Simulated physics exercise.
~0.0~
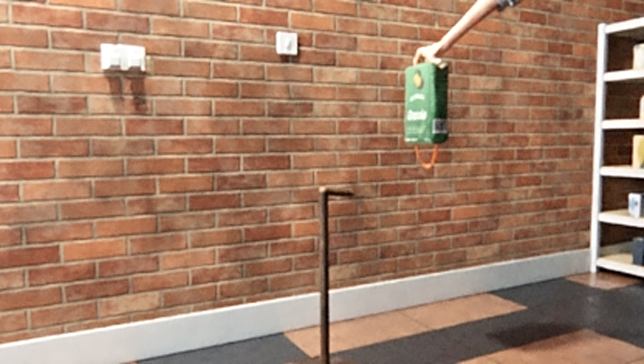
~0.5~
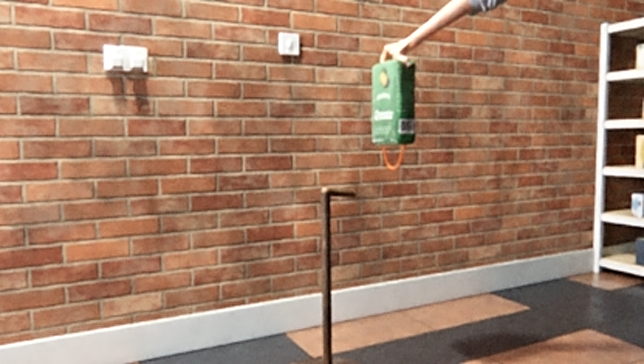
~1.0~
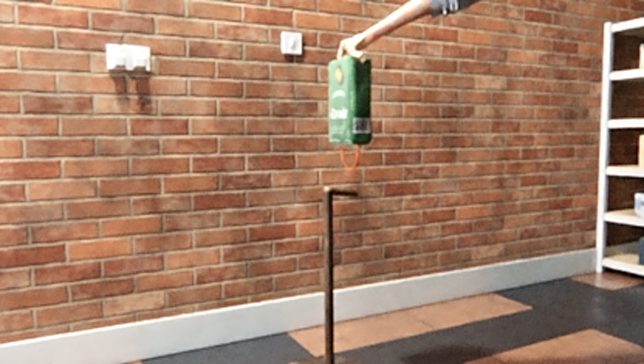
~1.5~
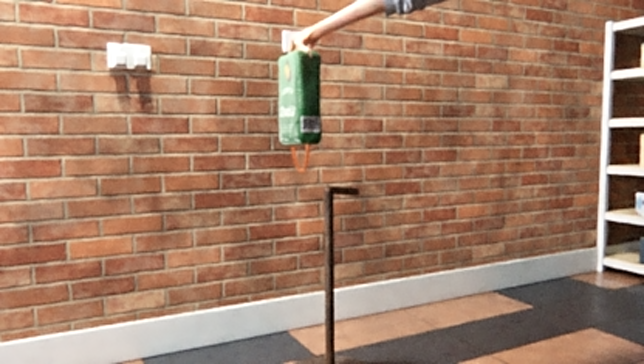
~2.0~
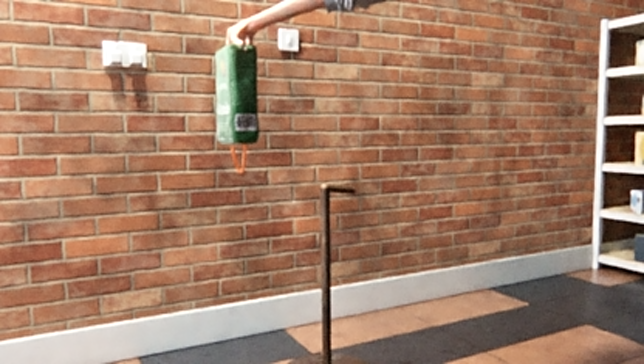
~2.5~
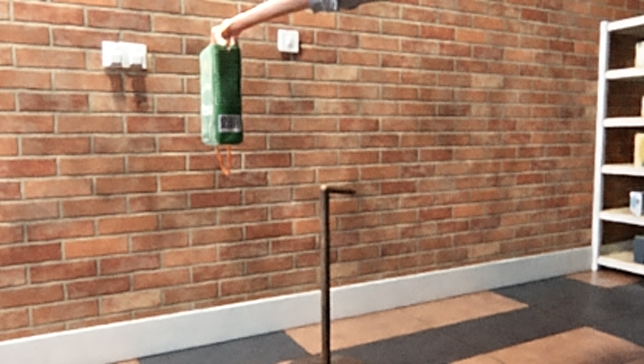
Hand carrying a green sack with a dangling orange cord loop leftward above a bent metal post, passing clear beyond it.
